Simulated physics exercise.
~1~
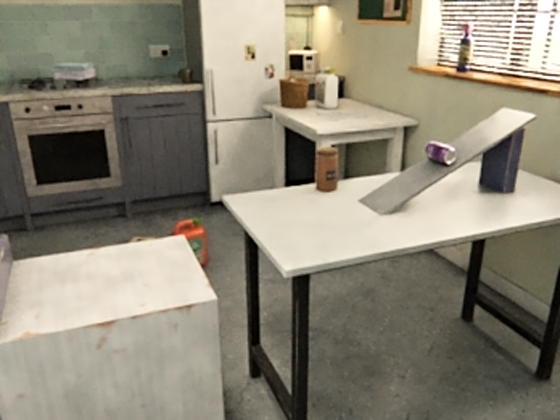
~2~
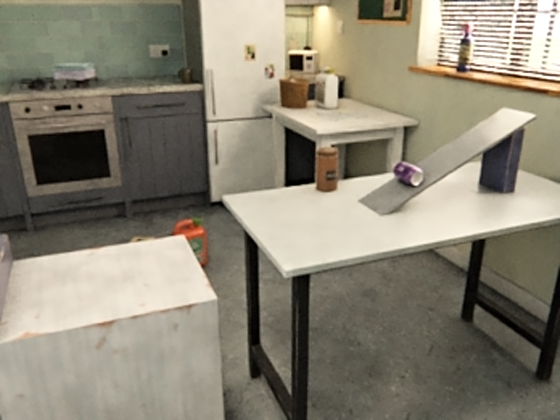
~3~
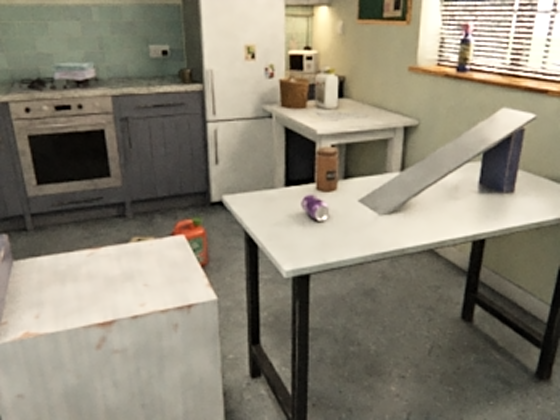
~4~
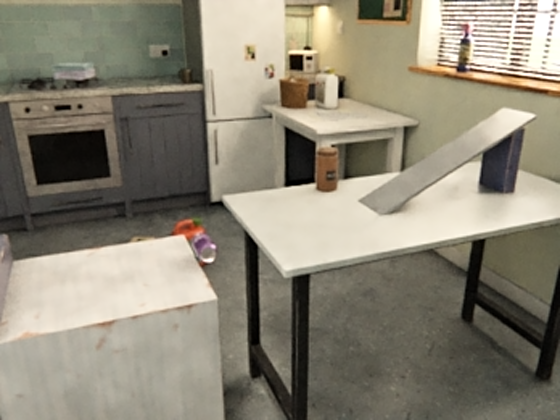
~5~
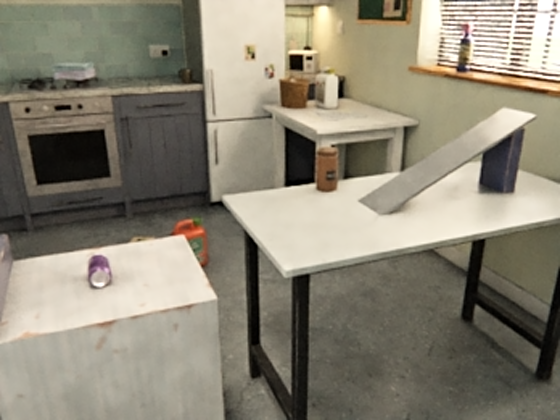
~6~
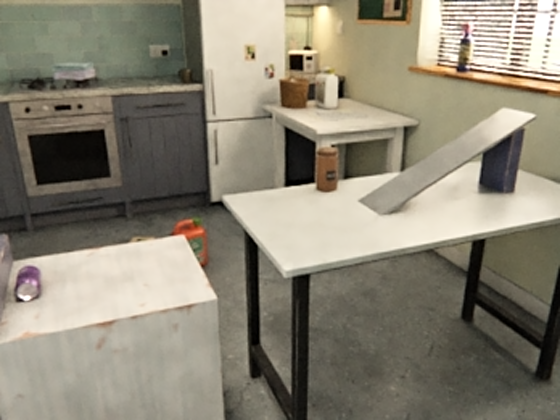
At the start, a purple can lies on its side partway up a sloping grey ramp on a white table in a kitchen, with a brown jar standing nearby. The can rolls down the ramp to the left and onto the tabletop. It crosses the table, passing in front of the jar, which stays where it is. The can then leaves the table's left edge and drops through the air over the gap. It reaches the lower white top and keeps moving left across it. It ends on its side near the far left end of that top, with the jar still standing on the table.
